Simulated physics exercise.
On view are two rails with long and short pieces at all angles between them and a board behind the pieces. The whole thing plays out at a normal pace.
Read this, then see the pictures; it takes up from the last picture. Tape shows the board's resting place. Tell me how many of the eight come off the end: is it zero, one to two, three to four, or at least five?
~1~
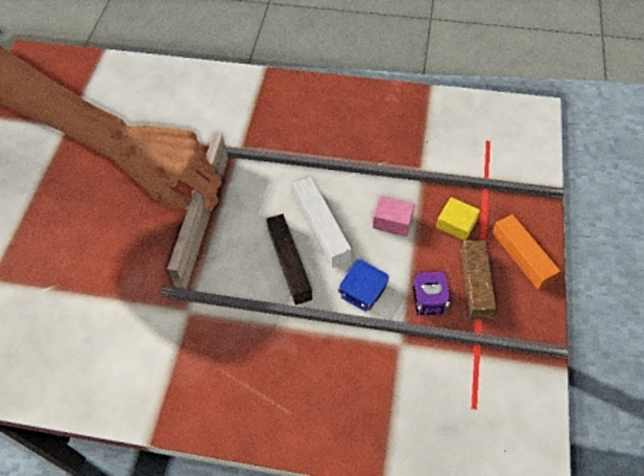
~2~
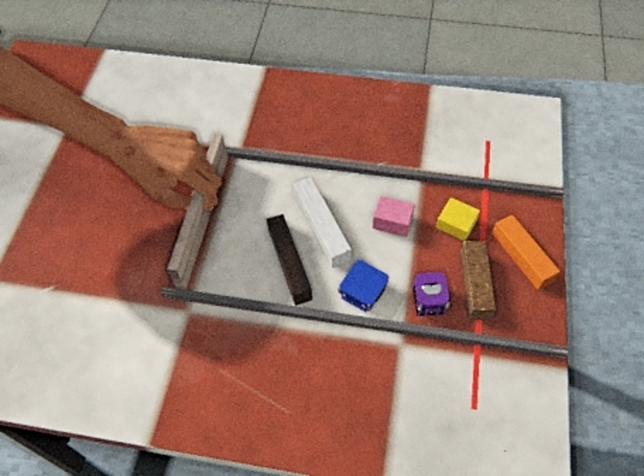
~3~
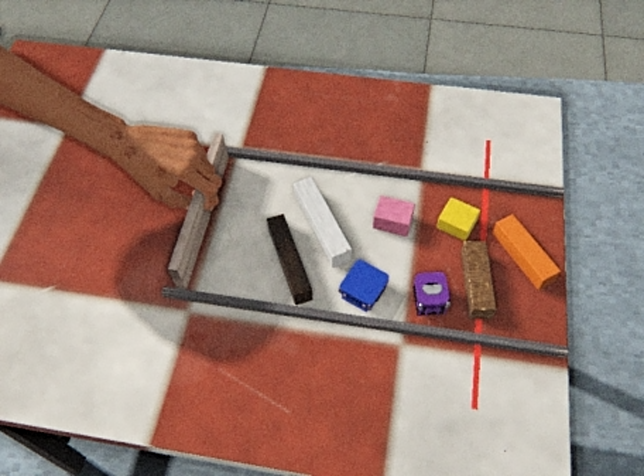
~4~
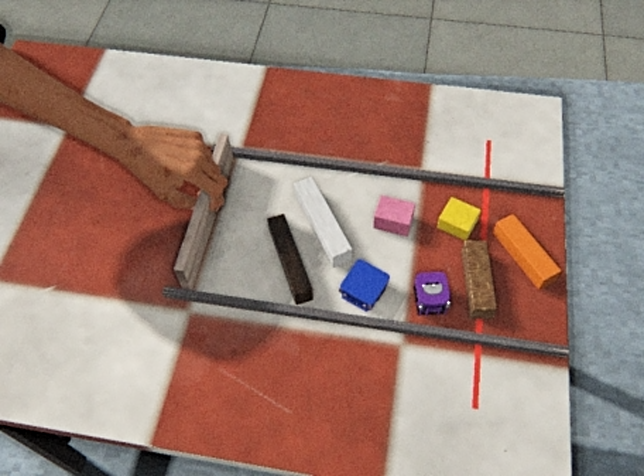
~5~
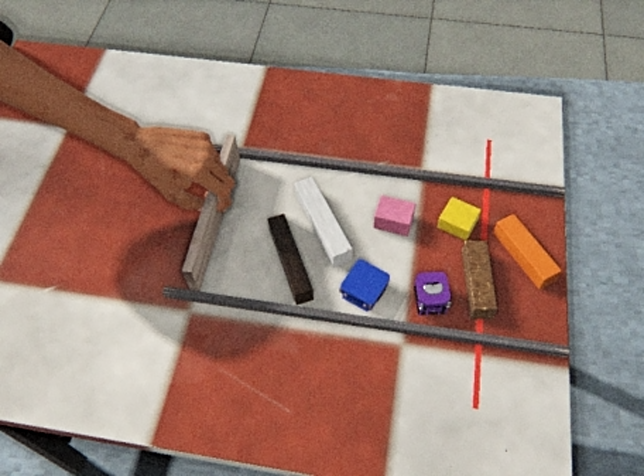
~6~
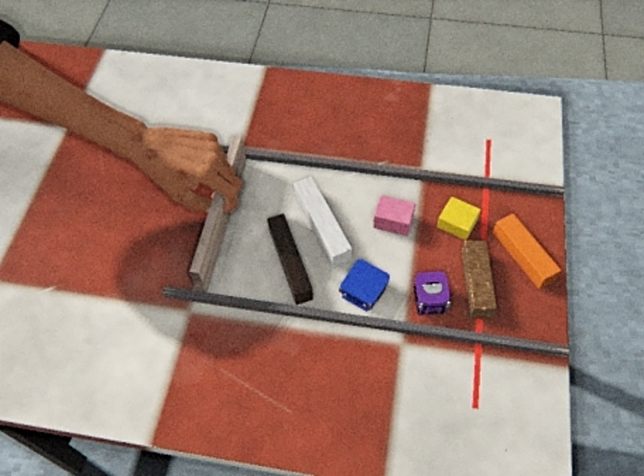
The table loses one piece, perhaps two.
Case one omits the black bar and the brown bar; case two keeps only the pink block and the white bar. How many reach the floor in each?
The counts would be 1 and 0.
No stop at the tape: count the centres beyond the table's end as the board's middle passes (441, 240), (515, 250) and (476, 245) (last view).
0, 4 and 1.
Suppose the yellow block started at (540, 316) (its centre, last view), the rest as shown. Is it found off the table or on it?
From that start it falls away.
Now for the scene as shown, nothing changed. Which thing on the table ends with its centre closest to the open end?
Foremost: The yellow block.
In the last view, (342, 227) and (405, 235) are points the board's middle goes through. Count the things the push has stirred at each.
The number moved is 4 and then 8.
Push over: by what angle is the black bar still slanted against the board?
It is near 0° out of line.
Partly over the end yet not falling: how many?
The number would be 3.
Soon after, none off yet; orange stick at rest near (526, 251); brown bar at rest near (478, 279); yellow block at rest near (459, 218).
After that, none off yet; orange stick at rest near (526, 251); brown bar at rest near (479, 279); yellow block moving near (466, 219).
And then, none off yet; orange stick displaced a little near (562, 249); brown bar displaced about its own width near (523, 269); yellow block displaced well along near (530, 219).
In the end, the number that fall off is one or two; gone, orange stick.
